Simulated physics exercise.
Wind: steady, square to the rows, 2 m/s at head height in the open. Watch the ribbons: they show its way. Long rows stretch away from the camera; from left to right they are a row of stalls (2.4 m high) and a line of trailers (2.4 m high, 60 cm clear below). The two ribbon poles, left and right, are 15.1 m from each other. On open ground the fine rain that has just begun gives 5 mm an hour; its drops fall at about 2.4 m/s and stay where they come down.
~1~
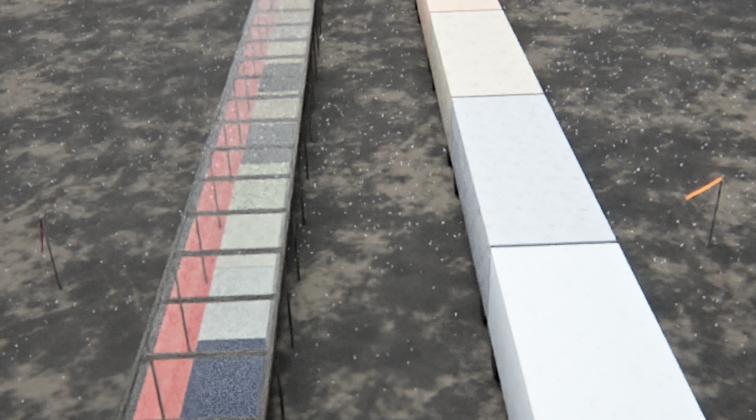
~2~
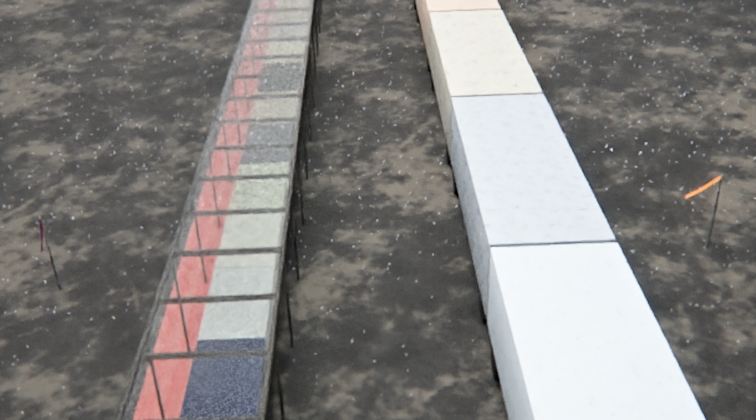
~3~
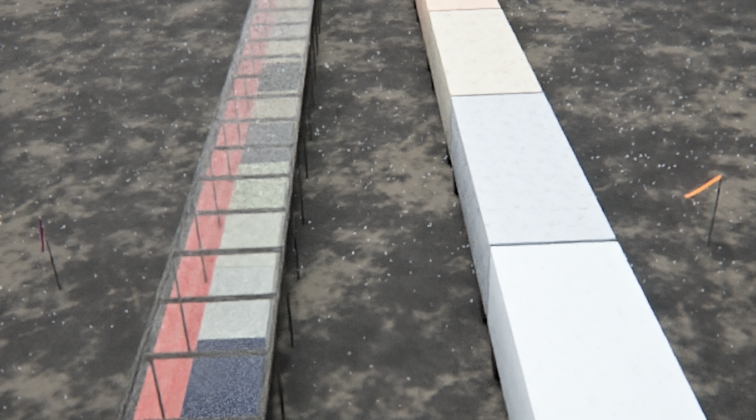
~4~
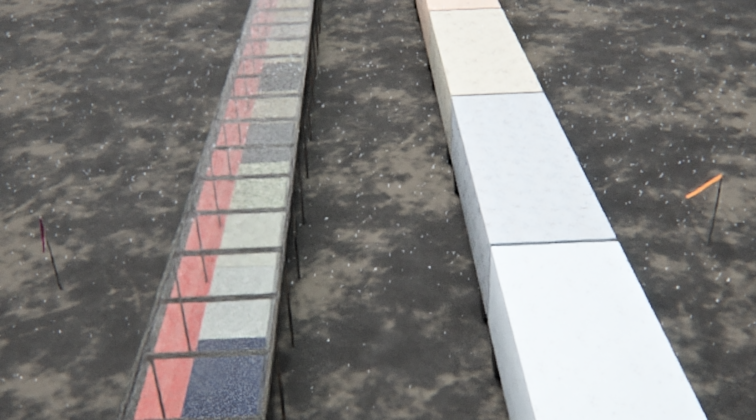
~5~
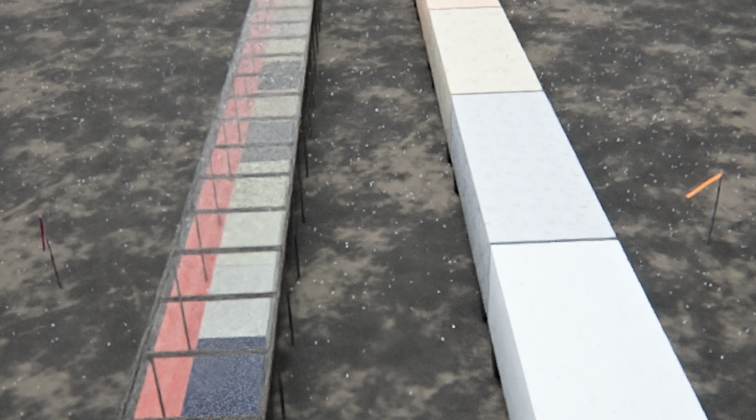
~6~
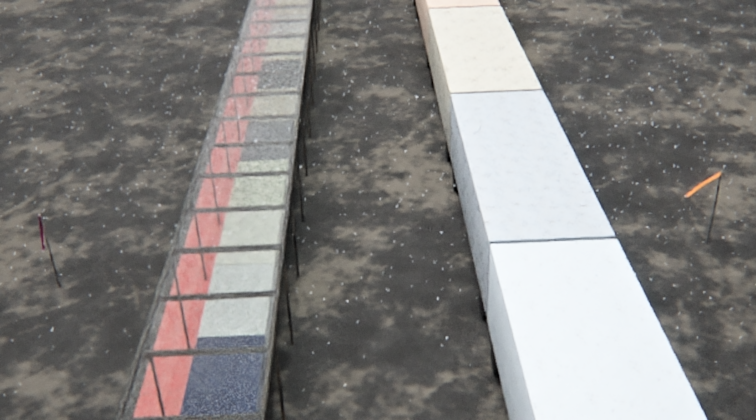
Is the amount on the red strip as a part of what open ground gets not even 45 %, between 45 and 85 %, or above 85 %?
On the red strip: Not even 45 % of what open ground gets.
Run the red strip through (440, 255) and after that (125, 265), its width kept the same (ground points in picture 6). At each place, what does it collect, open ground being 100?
Try 1: Near 70 %; try 2: Near 100 %.
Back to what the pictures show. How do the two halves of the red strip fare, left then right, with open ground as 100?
Left roughly 25 per cent, right roughly 0 per cent.
In 10 minutes the red strip collects 0.1 mm against 0.8 mm in the open.
In 30 minutes the red strip collects 0.3 mm against 2.5 mm in the open.
In 60 minutes the red strip collects 0.7 mm against 5.0 mm in the open, so the red strip has 14 % of the open amount; the left half of it has 27 %, the right half 0 %.
